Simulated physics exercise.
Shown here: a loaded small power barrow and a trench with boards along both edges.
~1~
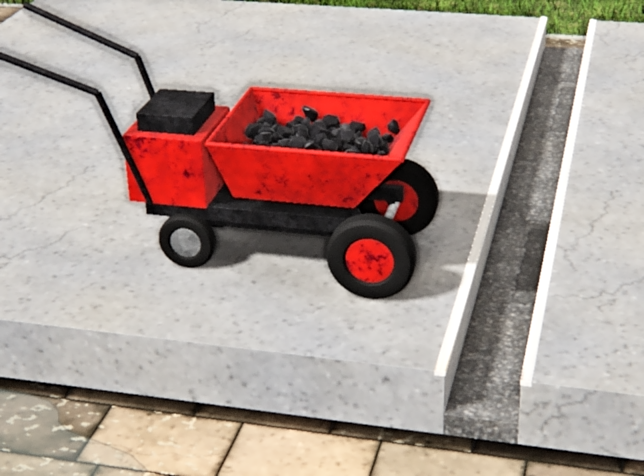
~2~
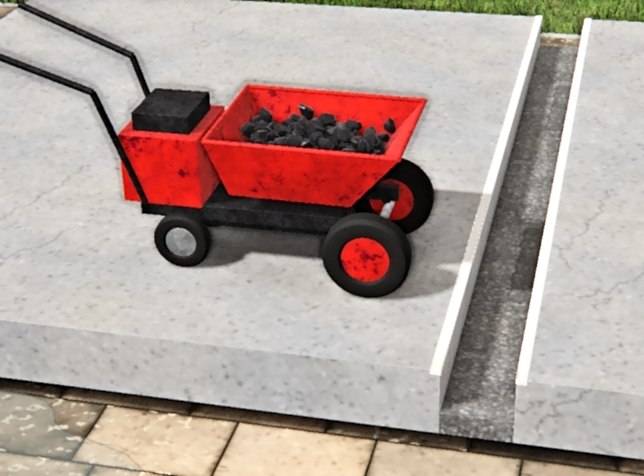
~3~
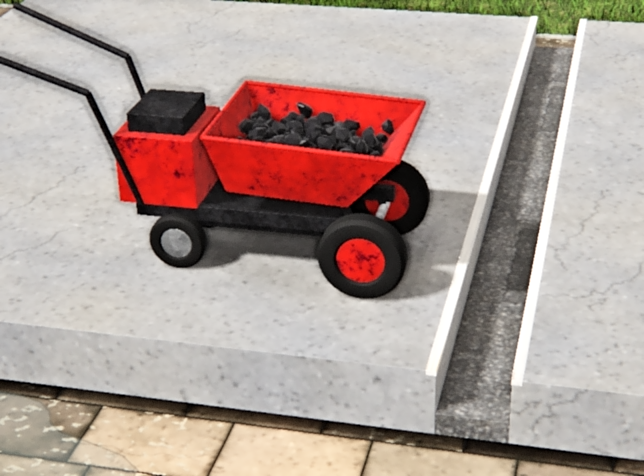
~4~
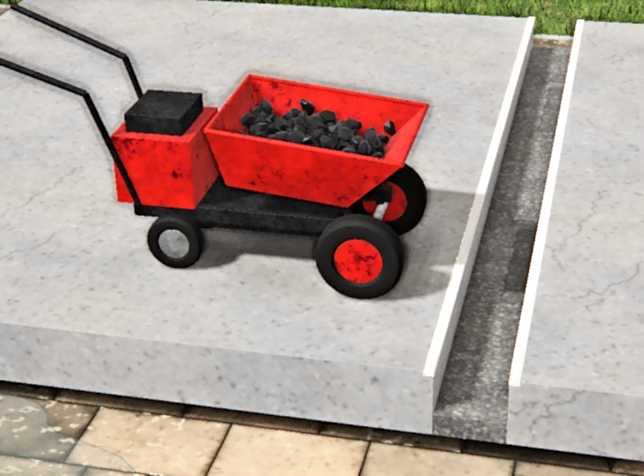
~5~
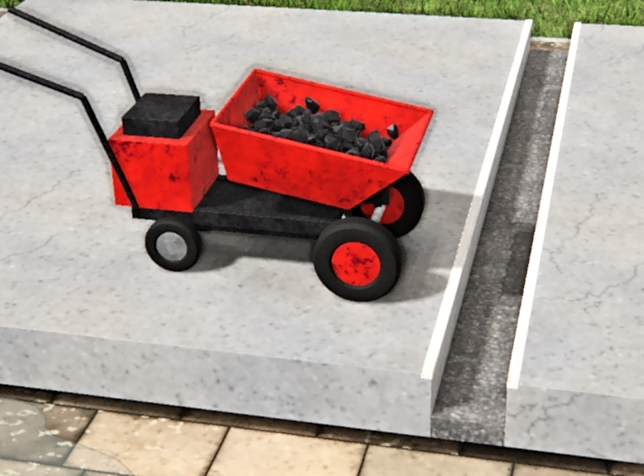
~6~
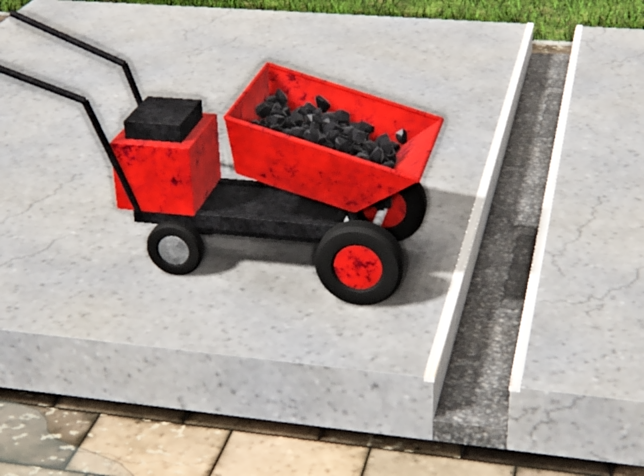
To begin with, a small red power barrow loaded with black lumps stands on a pale slab, facing a narrow trench on the right, its skip level. The skip then tilts gradually toward the trench, its back end rising off the black chassis, while the lumps stay inside.
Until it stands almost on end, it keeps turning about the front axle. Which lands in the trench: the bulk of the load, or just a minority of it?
Trench holds most.
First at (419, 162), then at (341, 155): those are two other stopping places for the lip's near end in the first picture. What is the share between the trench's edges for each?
Result: Try 1 = 40 %, try 2 = 90 %.
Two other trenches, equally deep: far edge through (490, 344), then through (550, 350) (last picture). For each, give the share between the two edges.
Lab note: Try one about 40 %, try two about 100 %.
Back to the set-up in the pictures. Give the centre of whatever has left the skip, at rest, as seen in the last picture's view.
Around (512, 304).
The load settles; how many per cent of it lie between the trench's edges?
I'd put that share near 70 per cent.
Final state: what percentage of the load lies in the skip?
I'd say around 0 per cent.
Just after the last frame, skip tipped steeply; every one in the skip.
A moment on, skip tipped right over; the larger part in the skip; about a tenth in or heaped over the trench; just a few beyond it; just a few falling.
Further on, skip tipped right over; just a few in the skip; roughly two thirds in or heaped over the trench; roughly a third beyond it.
When it is over, skip tipped right over; roughly two thirds in or heaped over the trench; roughly a third beyond it.
